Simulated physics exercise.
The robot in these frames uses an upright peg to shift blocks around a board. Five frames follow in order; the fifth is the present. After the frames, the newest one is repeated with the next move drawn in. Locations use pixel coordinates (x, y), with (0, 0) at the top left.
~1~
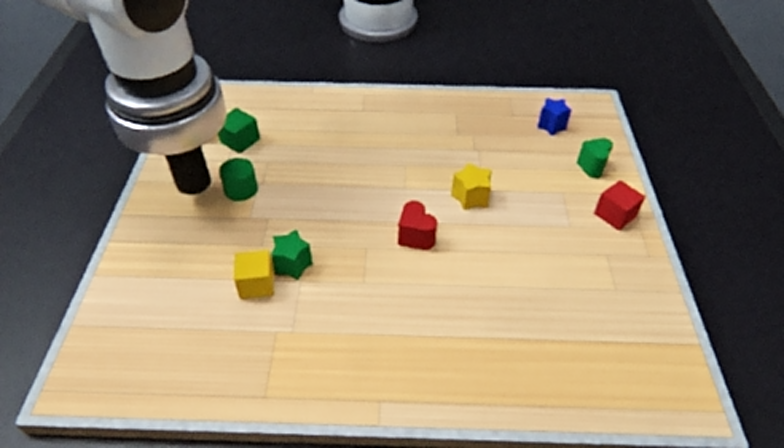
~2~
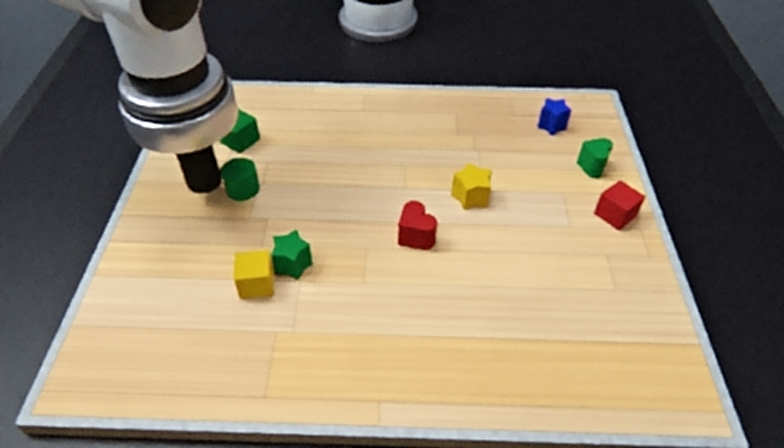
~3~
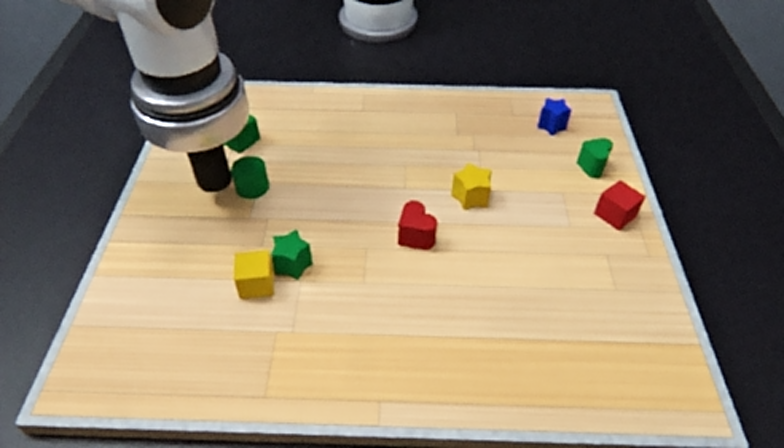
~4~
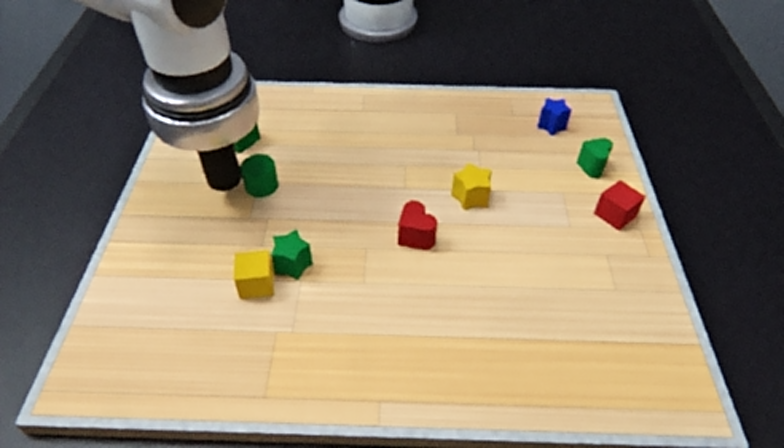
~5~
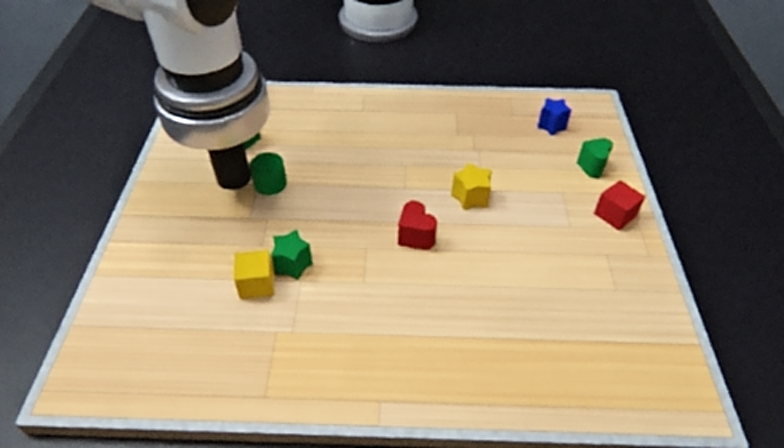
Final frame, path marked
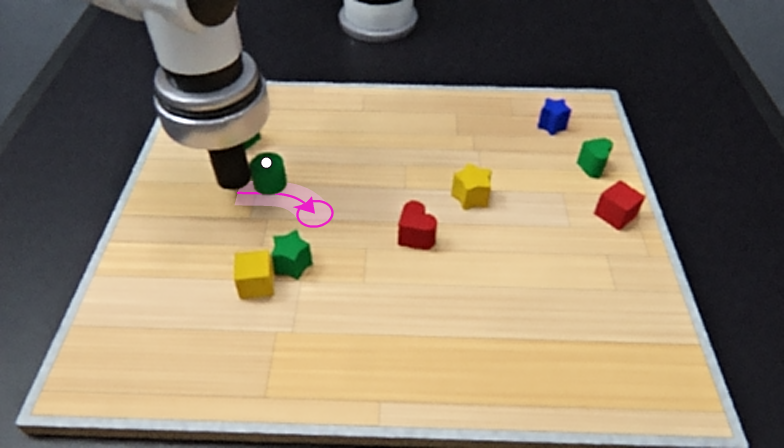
The robot arm's dark upright peg moves right to the green cylinder near the board's upper left and pushes it a short way rightward, while the green star, yellow cube and other scattered blocks stay still.
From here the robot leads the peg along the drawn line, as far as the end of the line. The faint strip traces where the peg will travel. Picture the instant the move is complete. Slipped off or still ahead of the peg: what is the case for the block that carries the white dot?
My answer is that the block that carries the white dot has slipped off.
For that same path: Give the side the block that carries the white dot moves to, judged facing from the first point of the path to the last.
The answer is left: Facing from the path's start to its end, that's where the block that carries the white dot shifts.
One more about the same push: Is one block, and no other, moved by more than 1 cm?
Final answer: Yes.
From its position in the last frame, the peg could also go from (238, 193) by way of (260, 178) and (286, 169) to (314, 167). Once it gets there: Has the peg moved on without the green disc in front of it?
I believe not.
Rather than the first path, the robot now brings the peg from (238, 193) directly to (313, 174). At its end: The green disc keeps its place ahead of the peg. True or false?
The claim holds.
The line goes from (238, 193) by way of (268, 193) and (296, 198) to (315, 214); the dot is on the green disc.
The first path, step by step. Halfway along, peg at (281, 181); green disc at (303, 155).
At the end, peg at (313, 200); green disc at (309, 155); green star block unmoved.
